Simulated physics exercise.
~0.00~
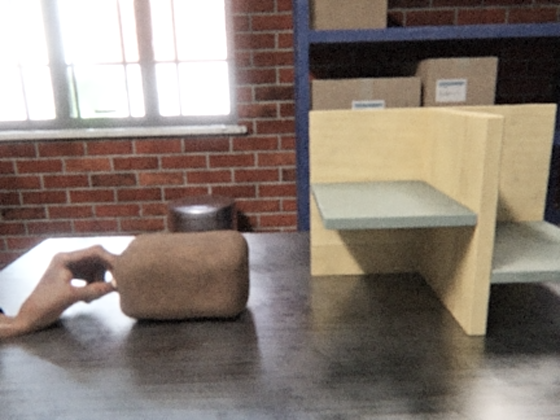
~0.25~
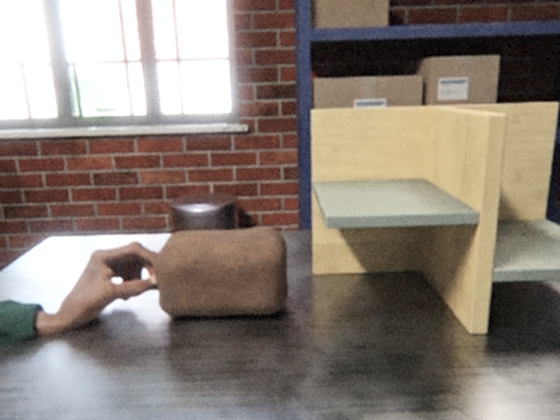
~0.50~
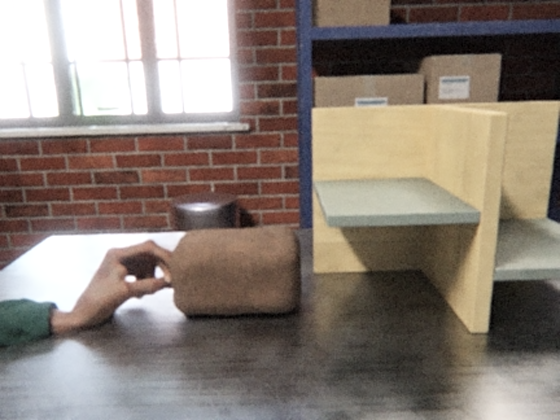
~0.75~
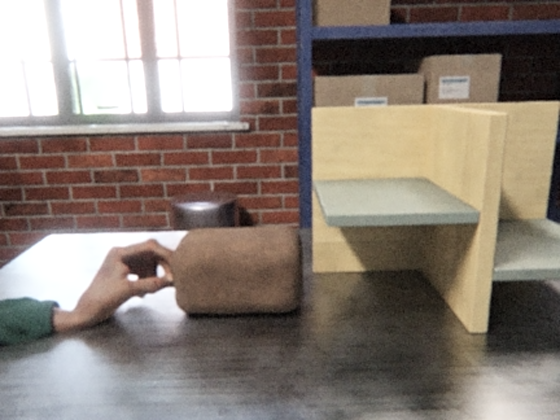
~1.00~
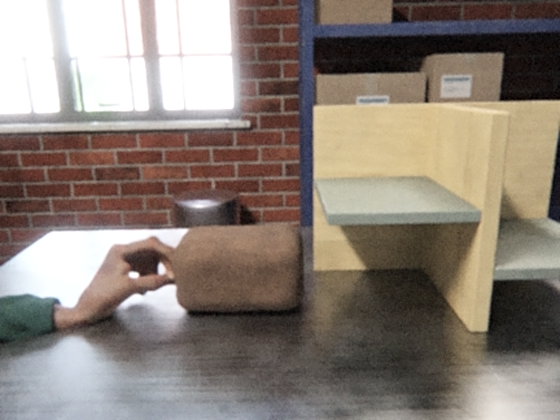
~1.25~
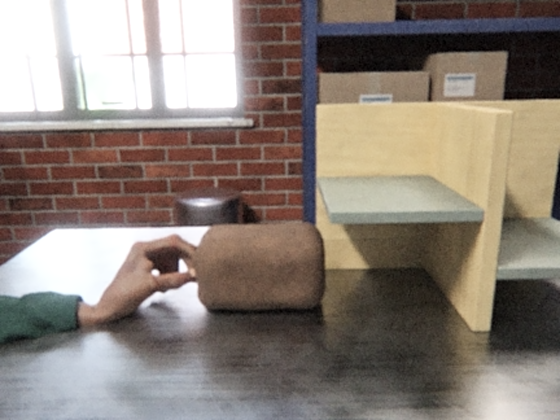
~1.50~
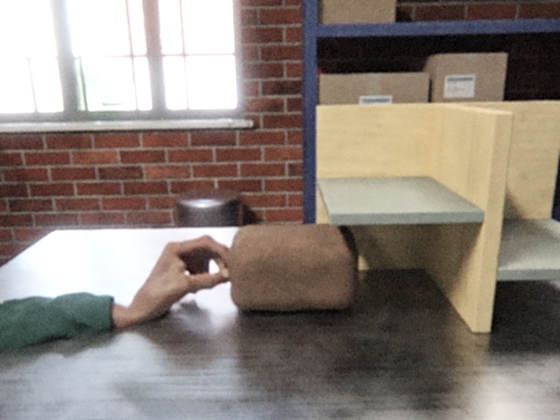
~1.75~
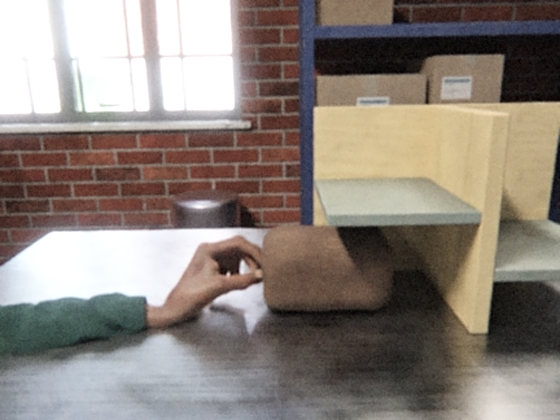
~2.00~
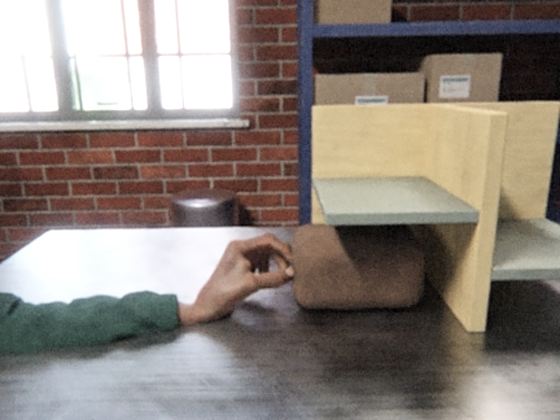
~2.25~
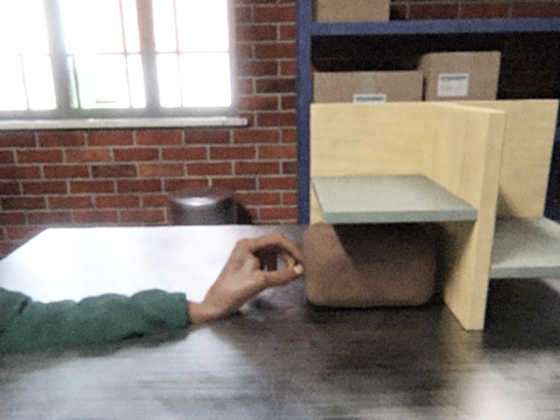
The clip opens on a dark tabletop before a brick wall and a bright window, with a hand at the left holding the end of a brown, rounded loaf. To the right stands a pale wooden unit with a grey-green shelf. The hand, its green sleeve coming into view, pushes the loaf to the right, then pauses briefly. It pushes on, bringing the loaf up to the opening and sliding it beneath the shelf. The loaf clears the shelf and ends at rest underneath, close to the upright panel, with the hand still beside its left end.
